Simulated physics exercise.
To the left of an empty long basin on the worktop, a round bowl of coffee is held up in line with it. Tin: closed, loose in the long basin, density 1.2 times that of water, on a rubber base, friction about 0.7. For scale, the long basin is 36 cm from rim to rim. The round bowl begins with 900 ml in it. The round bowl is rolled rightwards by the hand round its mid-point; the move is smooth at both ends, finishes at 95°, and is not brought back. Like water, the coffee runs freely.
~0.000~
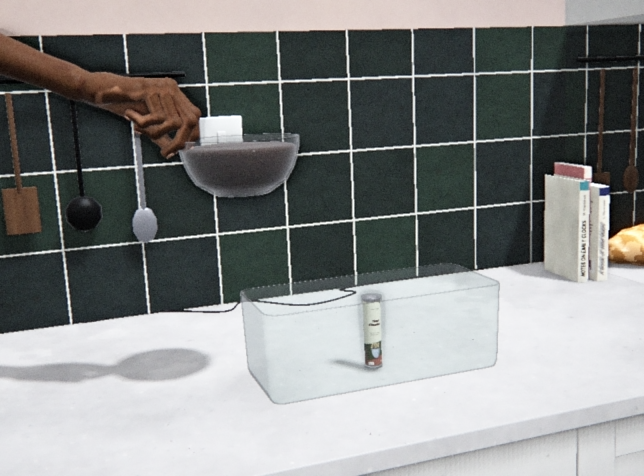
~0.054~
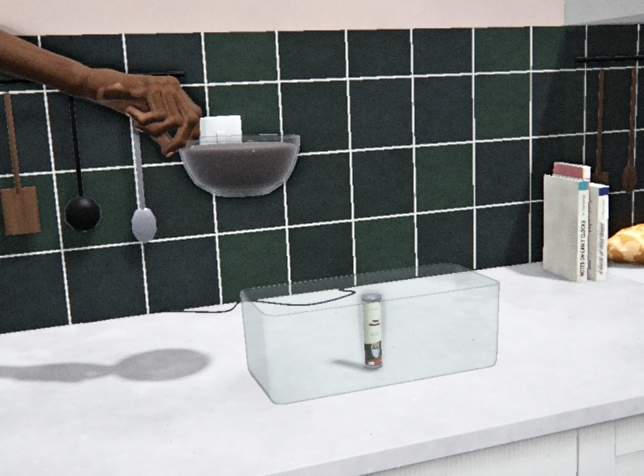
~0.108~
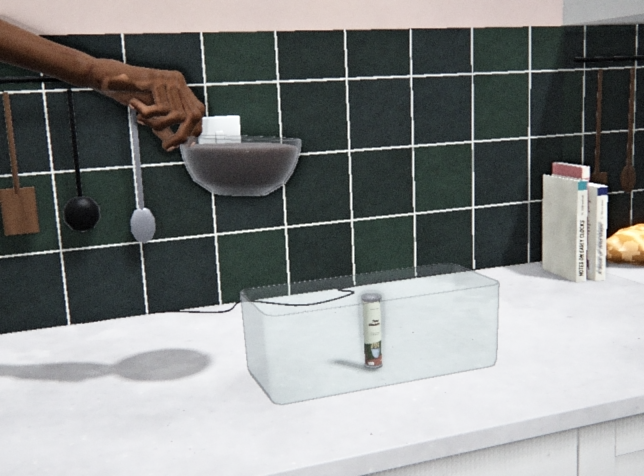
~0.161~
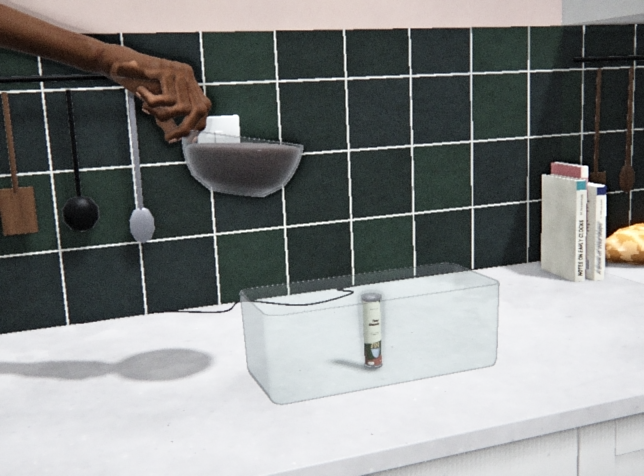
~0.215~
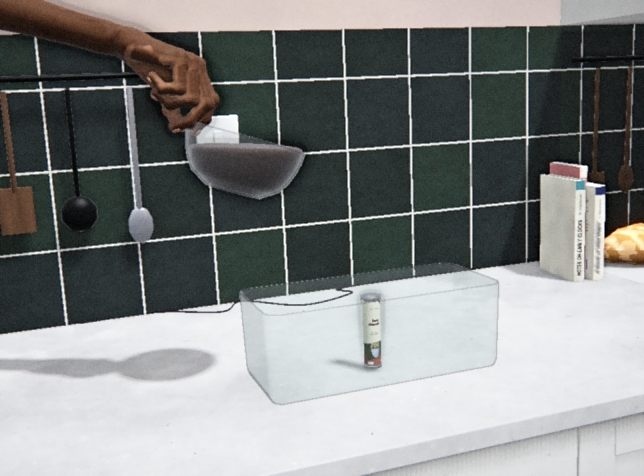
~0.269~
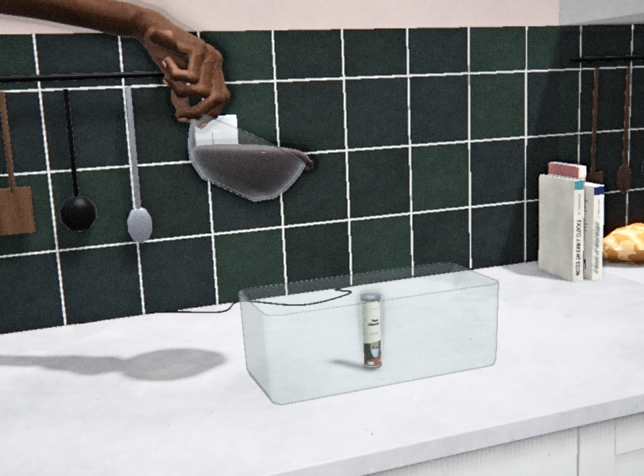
Glass bowl of dark liquid being tilted rightwards by a hand, the liquid reaching its right rim, above an empty clear basin.
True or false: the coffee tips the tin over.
True.
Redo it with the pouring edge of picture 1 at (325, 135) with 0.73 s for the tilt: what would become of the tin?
It does not tip.
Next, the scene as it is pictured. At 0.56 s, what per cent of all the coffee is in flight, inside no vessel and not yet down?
Around 52 percent.
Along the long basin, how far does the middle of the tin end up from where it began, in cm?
Some 7.5 cm.
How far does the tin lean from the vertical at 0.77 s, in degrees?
Roughly 10°.
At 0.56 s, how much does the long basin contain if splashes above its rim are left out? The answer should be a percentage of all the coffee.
Roughly 24 per cent.
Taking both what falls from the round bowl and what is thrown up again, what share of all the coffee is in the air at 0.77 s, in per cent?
I'd put it at about 9 per cent of the liquid.
Then, 0.56 s in, the tilt is 82° and 22 per cent is still to pour; the tin stands where it began.
Then, 0.77 s in, the tilt is 95° and 2 per cent is still to pour; the tin leans 9°.
Then, 0.99 s in, the tilt is 95° and 0 per cent is still to pour; the tin leans 53°.
Then, 1.23 s in, the tilt is 95° and 0 per cent is still to pour; the tin lies on its side.
Finally, the tin lies on its side.
